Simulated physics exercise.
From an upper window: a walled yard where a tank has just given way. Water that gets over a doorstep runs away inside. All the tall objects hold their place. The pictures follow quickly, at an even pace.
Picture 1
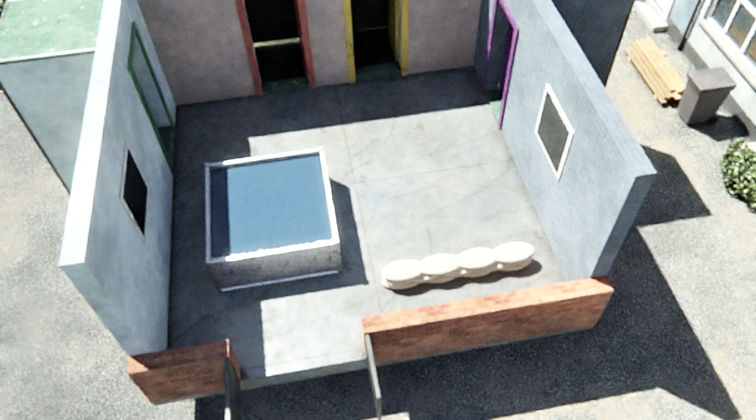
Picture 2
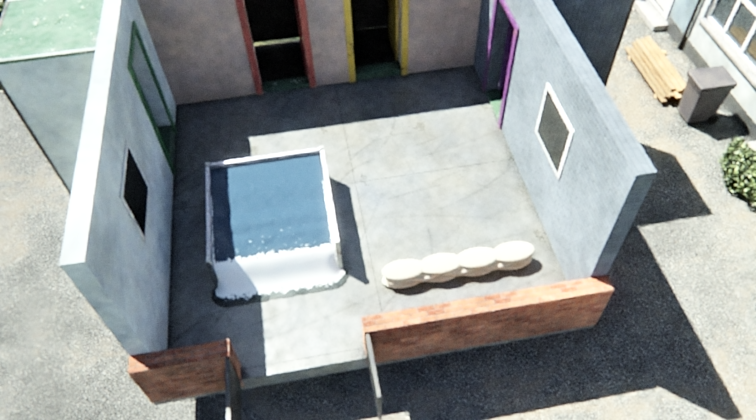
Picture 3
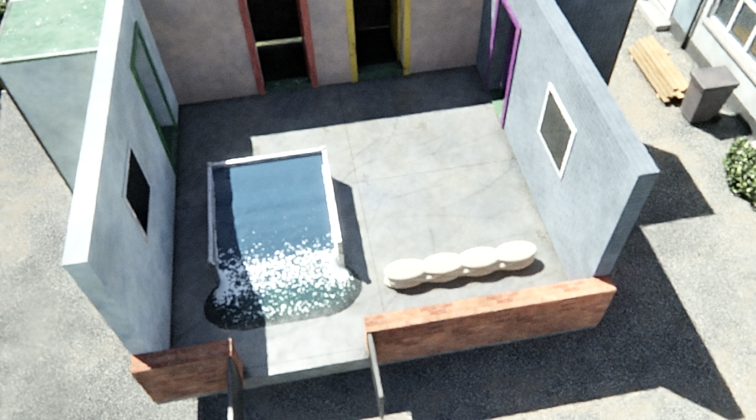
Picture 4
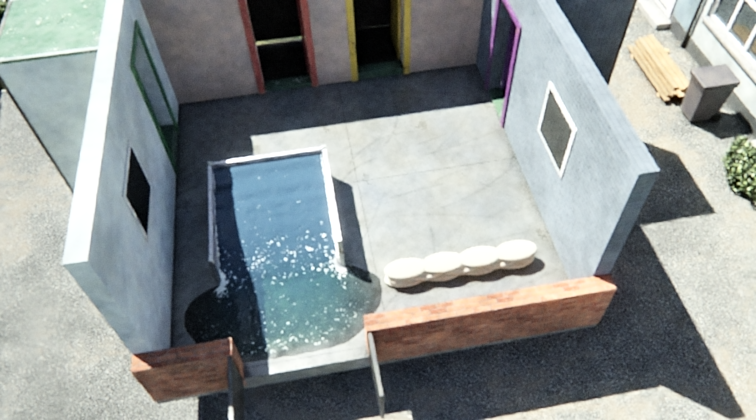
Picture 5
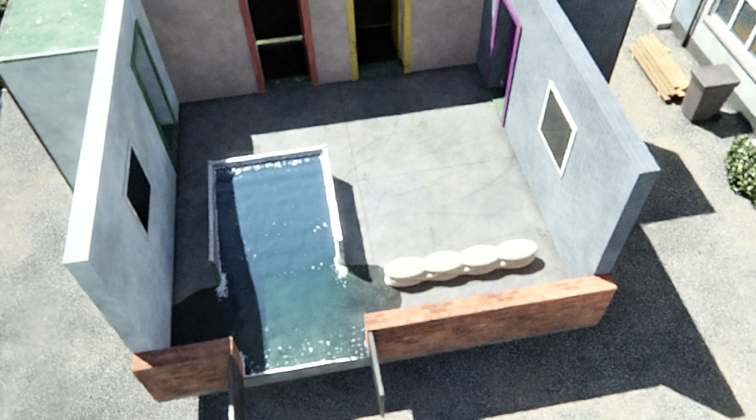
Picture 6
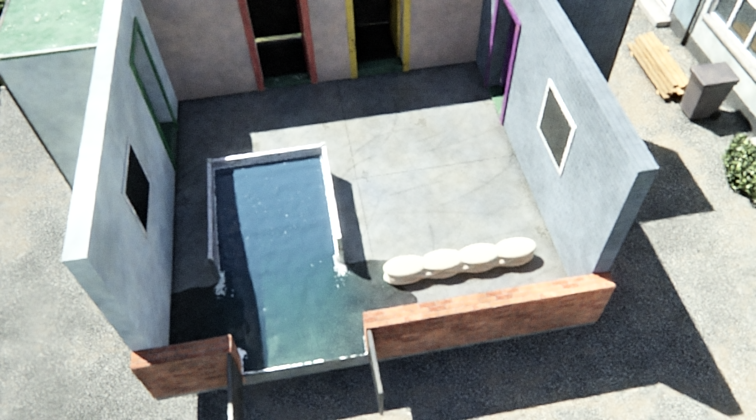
A tank of blue water stands left of centre in a grey walled yard, seen from an upper window. Pale walls rise at the sides, with red, yellow, green and purple door surrounds, a lumpy white form on the right and low brick walls in front. The tank's near side opens and water pours toward the viewer, foaming white, then spreading and calming, while the view barely shifts.
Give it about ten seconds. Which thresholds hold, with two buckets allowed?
In the end: The yellow door stays under that; the purple door stays under that; the green door stays under that; the red door stays under that.
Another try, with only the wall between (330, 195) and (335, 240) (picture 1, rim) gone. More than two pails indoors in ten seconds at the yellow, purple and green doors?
My reading: The yellow door lets less in, the purple door floods, the green door holds.
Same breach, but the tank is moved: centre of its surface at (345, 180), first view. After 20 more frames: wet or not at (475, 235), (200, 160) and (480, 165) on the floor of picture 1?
As listed: Covered, not flooded, covered.
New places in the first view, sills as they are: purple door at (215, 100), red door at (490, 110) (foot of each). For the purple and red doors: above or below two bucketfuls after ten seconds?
Then: Purple door takes more, red door lets less in.
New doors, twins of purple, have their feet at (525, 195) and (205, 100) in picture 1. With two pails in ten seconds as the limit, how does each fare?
In turn: Takes less, goes over.
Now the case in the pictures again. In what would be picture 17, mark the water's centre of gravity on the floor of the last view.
I would point to (284, 273).
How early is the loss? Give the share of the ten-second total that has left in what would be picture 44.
I make it 90 per cent.
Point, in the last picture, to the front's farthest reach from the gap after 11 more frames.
Around (577, 301).
A moment on, water covers 15 % of the floor; the yellow door not reached, the purple door not reached, the green door not reached, the red door not reached.
Next, water covers 25 % of the floor; the yellow door not reached, the purple door not reached, the green door not reached, the red door not reached.
Then, water covers 35 % of the floor; the yellow door not reached, the purple door not reached, the green door wet at the sill, nothing in, the red door not reached.
Later, water covers 50 % of the floor; the yellow door not reached, the purple door wet at the sill, nothing in, the green door wet at the sill, nothing in, the red door wet at the sill, nothing in.
In the end, water covers 70 % of the floor; the yellow door wet at the sill, nothing in, the purple door wet at the sill, nothing in, the green door wet at the sill, nothing in, the red door wet at the sill, nothing in.
